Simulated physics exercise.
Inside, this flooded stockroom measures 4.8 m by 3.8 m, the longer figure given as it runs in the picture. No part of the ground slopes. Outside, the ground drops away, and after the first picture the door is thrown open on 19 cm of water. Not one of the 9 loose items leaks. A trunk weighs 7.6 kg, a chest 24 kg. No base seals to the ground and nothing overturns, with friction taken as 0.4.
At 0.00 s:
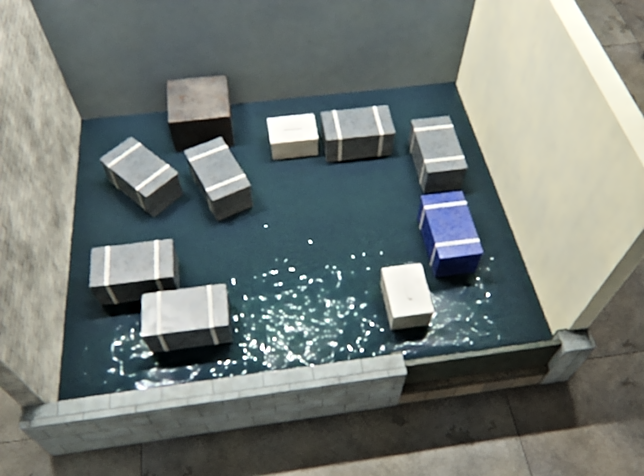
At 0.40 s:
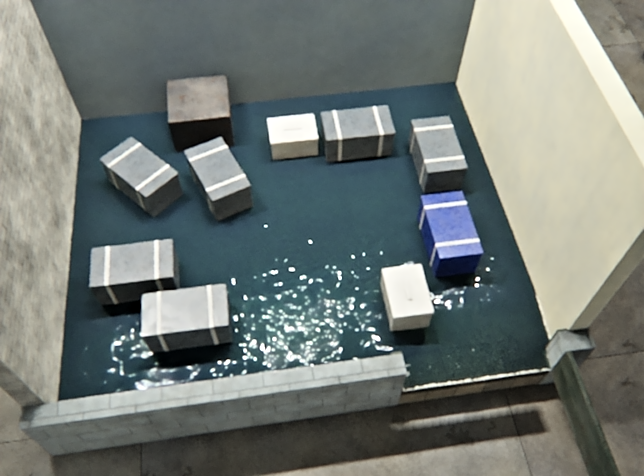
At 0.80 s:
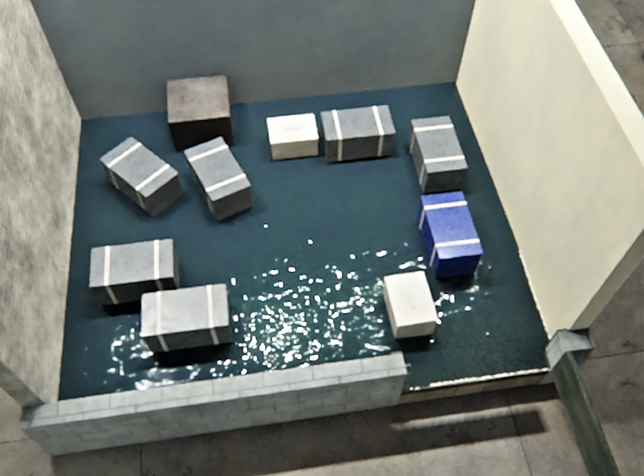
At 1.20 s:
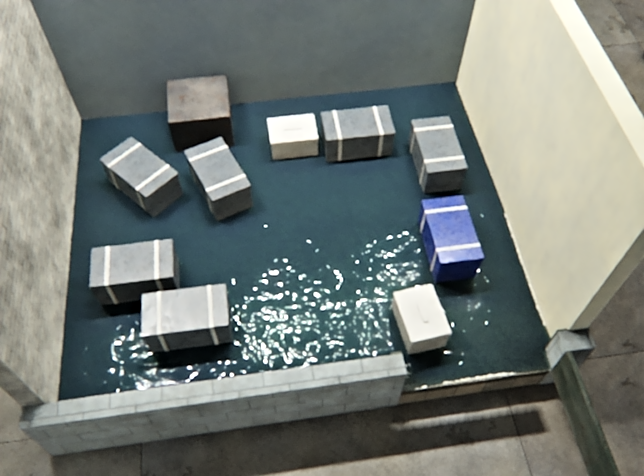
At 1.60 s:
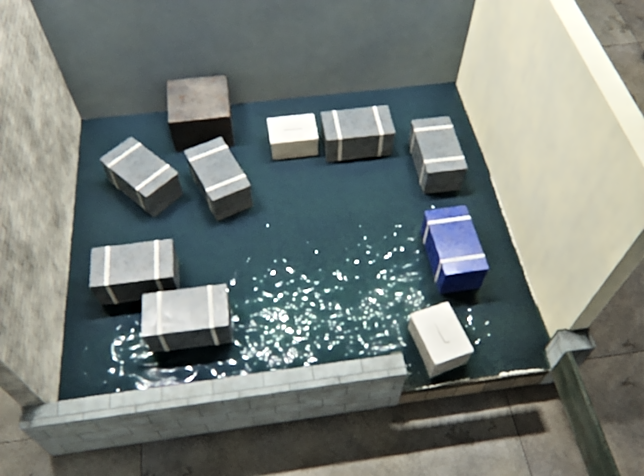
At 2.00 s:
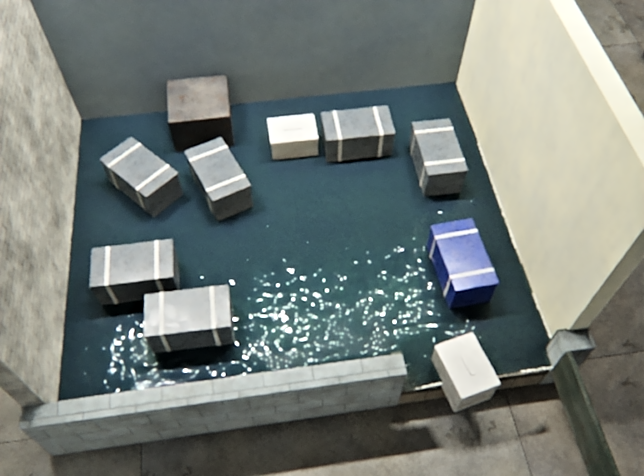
A white box in the flooded room drifted toward the opened gap at the front right and turned as it reached the edge, while the blue trunk slid slightly after it; the others barely moved.
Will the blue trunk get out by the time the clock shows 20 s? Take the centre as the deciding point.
Blue trunk: Out.
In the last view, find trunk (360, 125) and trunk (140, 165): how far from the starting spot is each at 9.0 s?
In turn they sit 80 cm and 60 cm away.
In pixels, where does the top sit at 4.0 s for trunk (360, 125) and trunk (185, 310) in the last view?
Near (374, 144) and (218, 315).
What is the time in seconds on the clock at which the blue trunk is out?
Exit time: About 4.0 s.
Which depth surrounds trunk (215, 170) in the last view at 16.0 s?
Roughly 9 cm.
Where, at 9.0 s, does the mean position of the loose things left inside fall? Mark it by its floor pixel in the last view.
About (325, 247).
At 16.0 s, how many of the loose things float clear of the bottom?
Total: 4.
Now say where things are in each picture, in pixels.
In the first picture, the blue trunk at (451, 224) floats; 19 cm deep round most things; 0 of 9 have shifted.
In the second picture, the blue trunk at (451, 224) floats; about 3230 L in view; 0 of 9 have shifted.
In the third picture, the blue trunk at (451, 224) floats; 19 cm deep round most things; 1 of 9 have shifted.
In the fourth picture, the blue trunk at (452, 228), afloat, 4 cm from its start; about 3130 L in view; 1 of 9 have shifted.
In the fifth picture, the blue trunk at (456, 239), afloat, 17 cm from its start; about 3080 L in view; 2 of 9 have shifted.
In the sixth picture, the blue trunk at (464, 253), afloat, 35 cm from its start; about 3040 L in view; 2 of 9 have shifted.
After 4.0 s the blue trunk has gone out; 2 of 9 are out; 7 afloat.
After 9.0 s the blue trunk has gone out; 2 of 9 are out; 7 afloat.
After 16.0 s the blue trunk has gone out; 4 of 9 are out; 4 afloat.
After 20.0 s the blue trunk has gone out; 5 of 9 are out; 3 afloat.
